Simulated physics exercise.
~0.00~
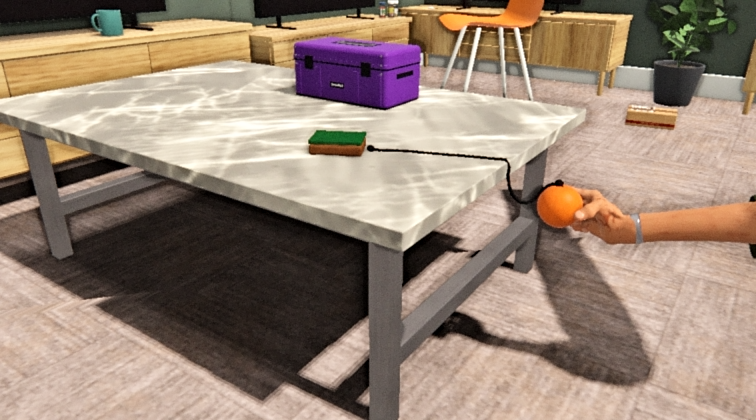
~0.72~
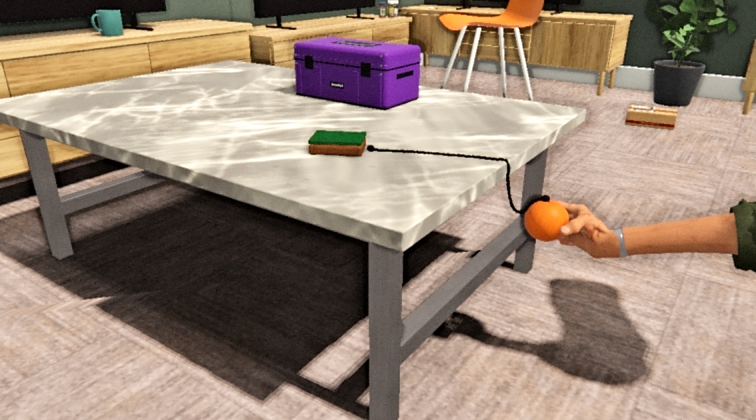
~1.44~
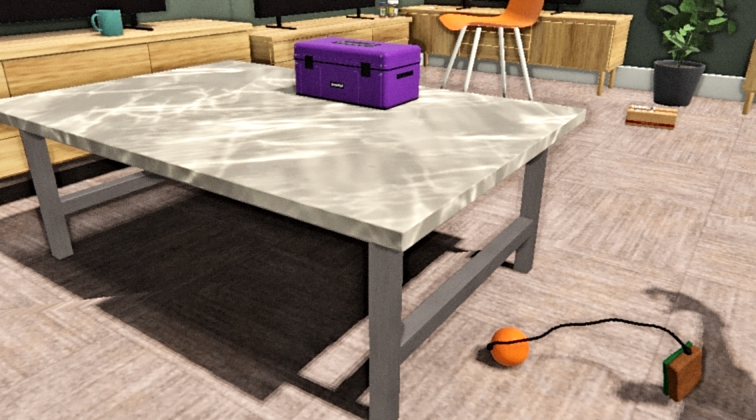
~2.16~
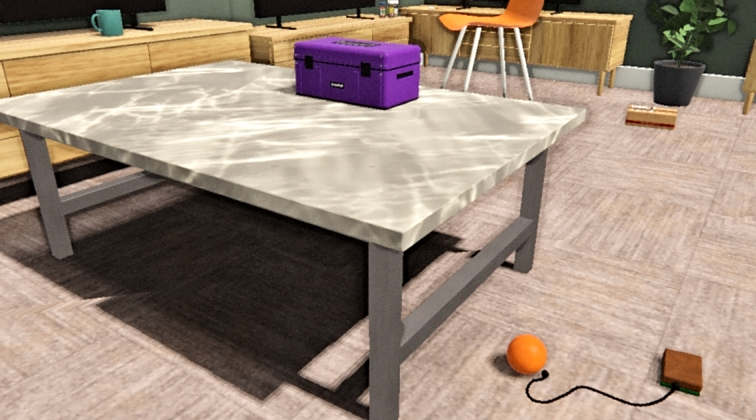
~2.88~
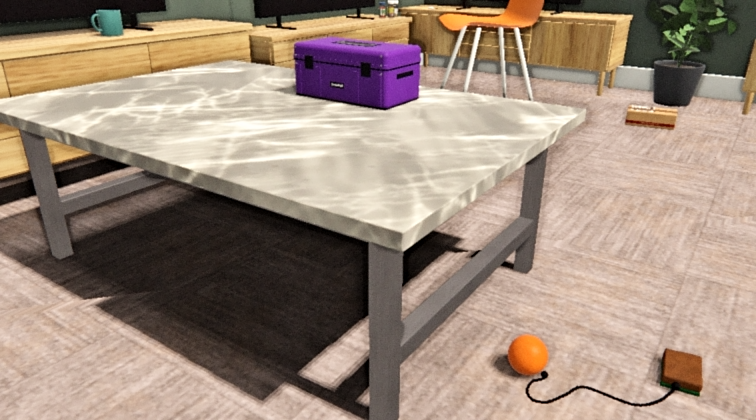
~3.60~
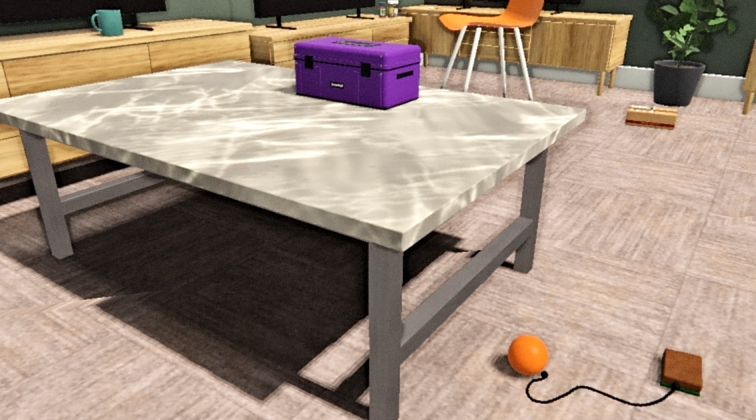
An orange tied by a dark cord to a sponge on the table was lowered slightly by a hand, then dropped to the floor, and the sponge came down after it, both ending on the carpet while the purple toolbox stayed put.
